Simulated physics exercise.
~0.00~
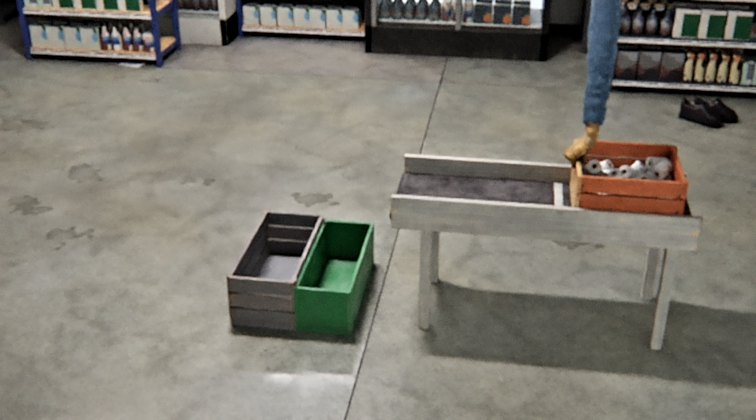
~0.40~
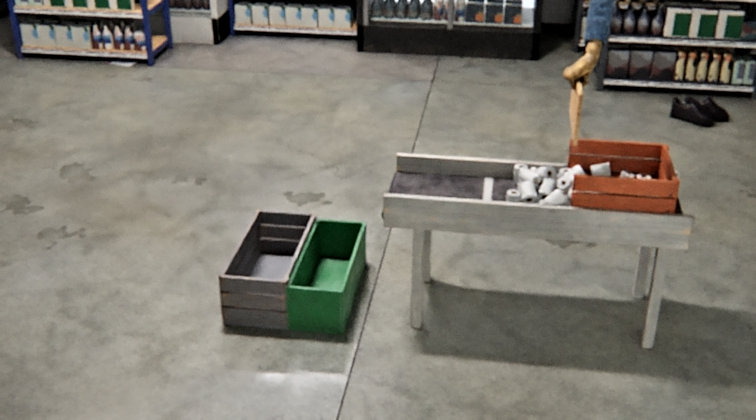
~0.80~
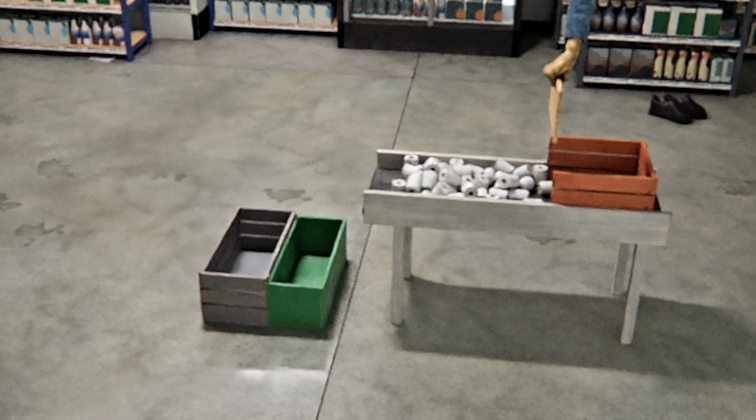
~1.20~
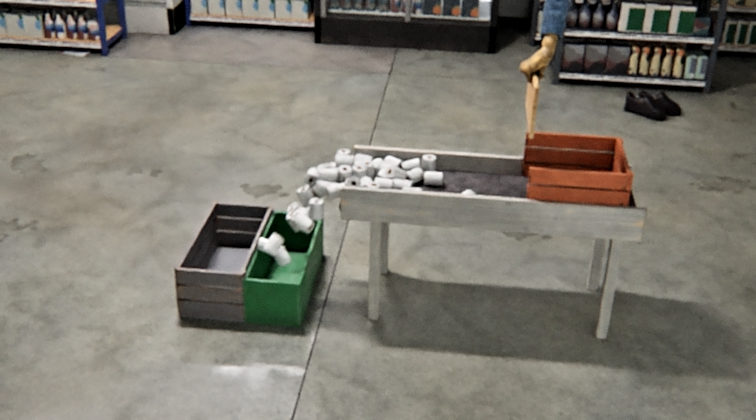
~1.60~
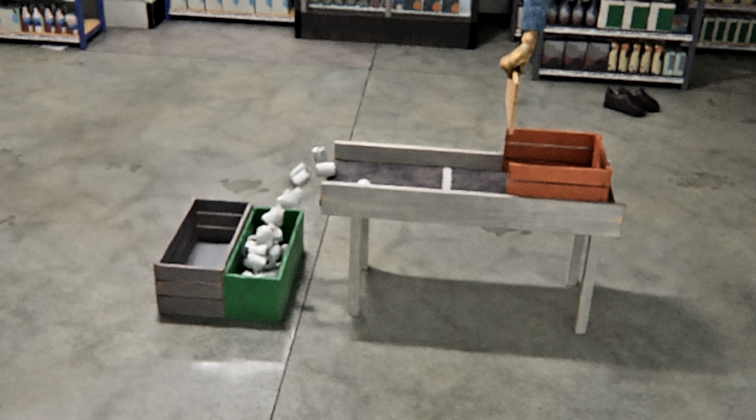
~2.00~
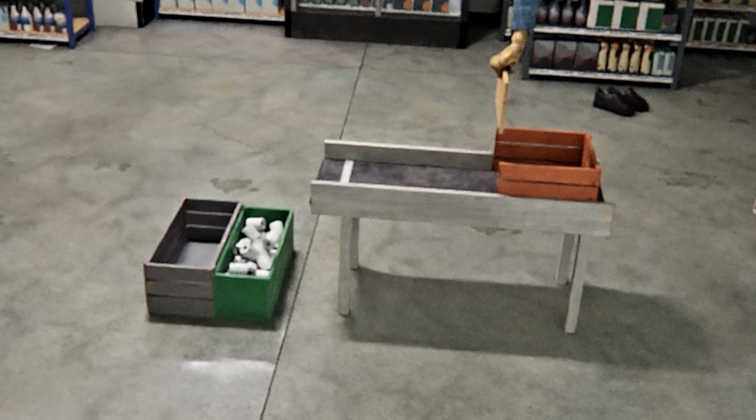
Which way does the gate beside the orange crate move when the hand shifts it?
The gate moves up, raised by the hand, and it stays there while the rolls travel along the belt.
We see a wooden hand lift a gate beside an orange crate on a raised belt, and white paper rolls slide out and travel left. They tumble off the end and land in the green box, leaving the grey one beyond it empty.
